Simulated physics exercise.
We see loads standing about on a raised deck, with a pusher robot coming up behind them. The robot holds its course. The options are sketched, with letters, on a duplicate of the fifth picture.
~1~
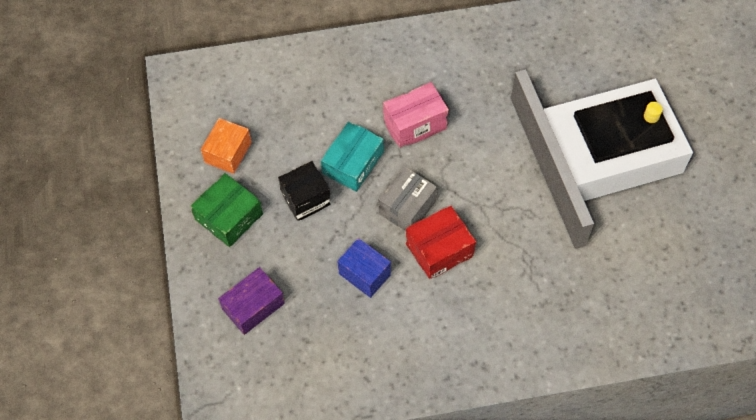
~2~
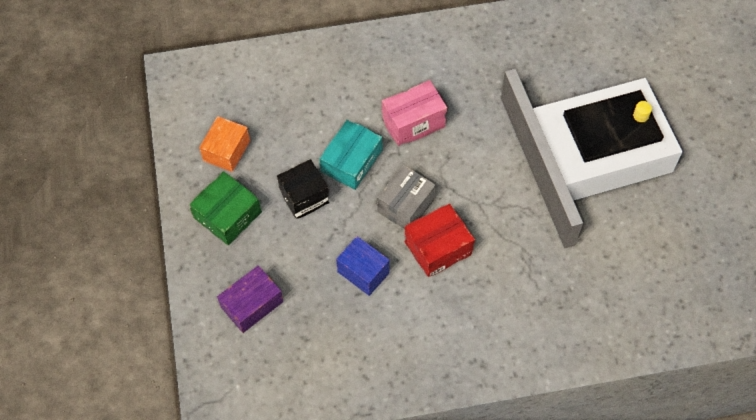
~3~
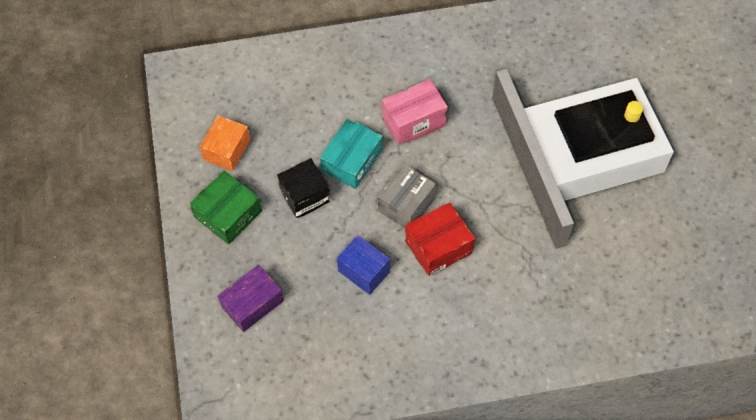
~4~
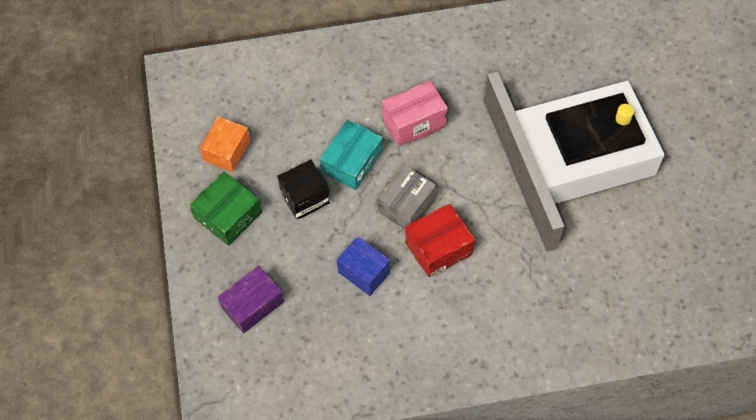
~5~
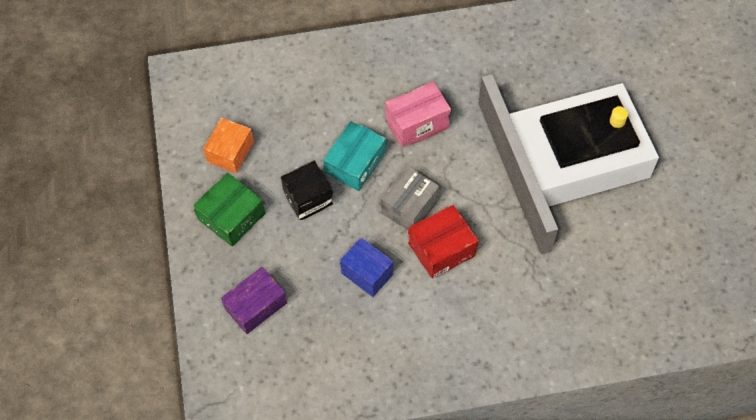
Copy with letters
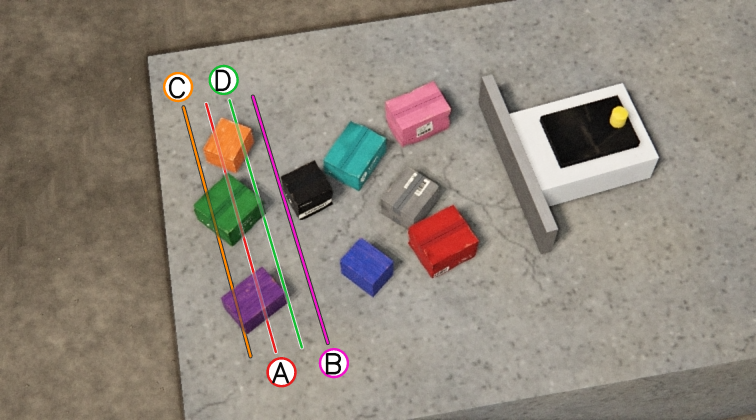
A white robot with a gray pusher plate moves slowly left toward scattered colored boxes.
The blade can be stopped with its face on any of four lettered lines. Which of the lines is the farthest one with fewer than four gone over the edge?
No fourth one falls up to A.
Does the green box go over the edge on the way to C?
By then, yes.
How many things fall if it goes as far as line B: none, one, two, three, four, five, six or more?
By then, none.
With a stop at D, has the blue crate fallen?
By then, no.
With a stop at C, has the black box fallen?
By then, yes.
On the copy, A at (239, 221); B at (288, 213); C at (215, 225); D at (264, 217).
On A. First, robot (484, 148); black box (296, 199); pink parcel (362, 124).
Then, robot (384, 165); green box (194, 213); purple crate (223, 304).
Finally, robot (306, 177); purple crate over the edge; green box over the edge; three fallen.
By contrast, B is within the limit but short; C drops five; D is within the limit but short.
